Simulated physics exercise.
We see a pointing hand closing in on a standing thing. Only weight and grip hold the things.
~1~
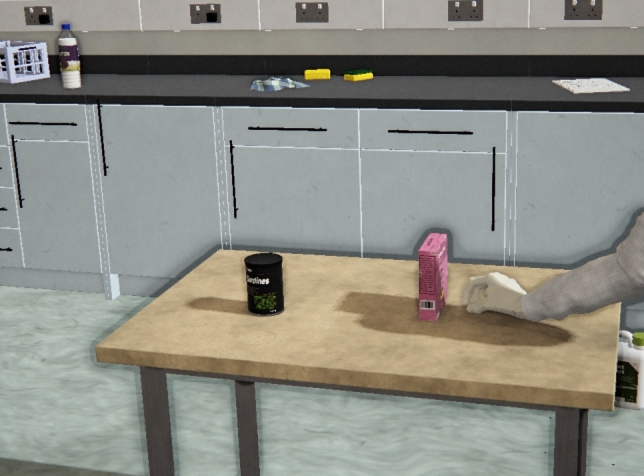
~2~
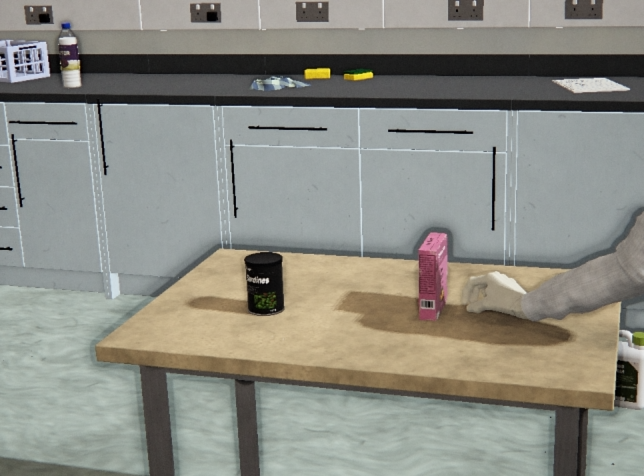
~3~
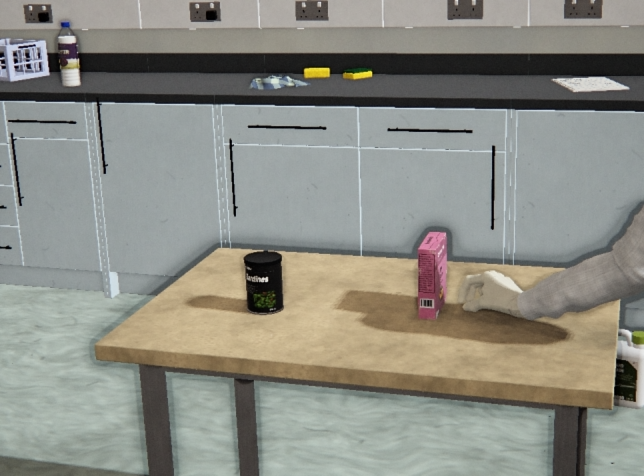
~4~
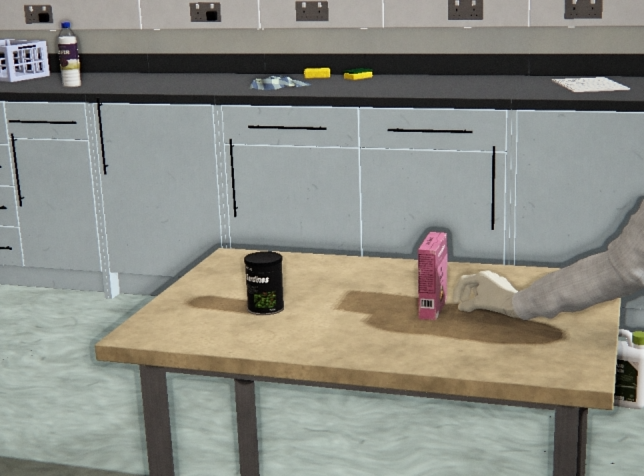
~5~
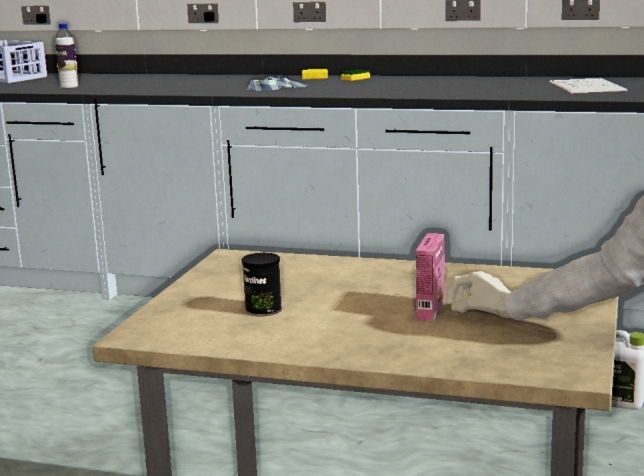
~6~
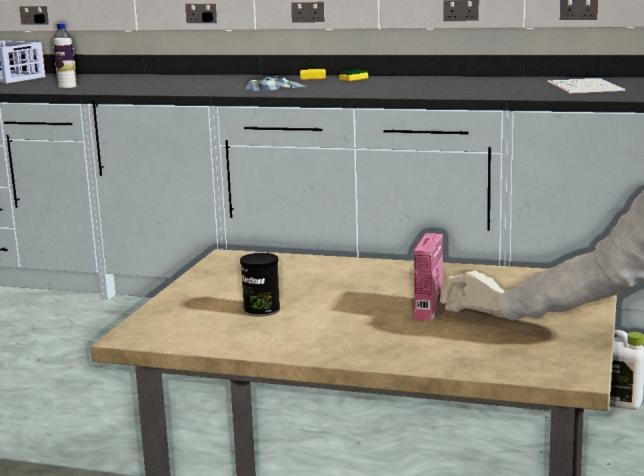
The clip shows a pink packet and a black can standing on a wooden table in a kitchen, while a pale hand at the right moves slightly left, closing in on the packet, which stays upright.
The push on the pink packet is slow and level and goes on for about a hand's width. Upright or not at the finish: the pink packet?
The pink packet keeps standing.
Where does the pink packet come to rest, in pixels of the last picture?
Around (372, 273).
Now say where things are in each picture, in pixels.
Pink packet (433, 277), in the first frame.
Pink packet (433, 276), in the second frame.
Pink packet (433, 275), in the third frame.
Pink packet (433, 275), in the fourth frame.
Pink packet (431, 276), in the fifth frame.
Pink packet (429, 276), in the sixth frame.
Then, 0.40 s on from there, pink packet shifted a little near (413, 275).
Then, 0.90 s on from there, pink packet shifted about its own width near (387, 274).
In the end, moved from the start, pink packet. At the end, from the last picture's camera, pink packet near (372, 273).
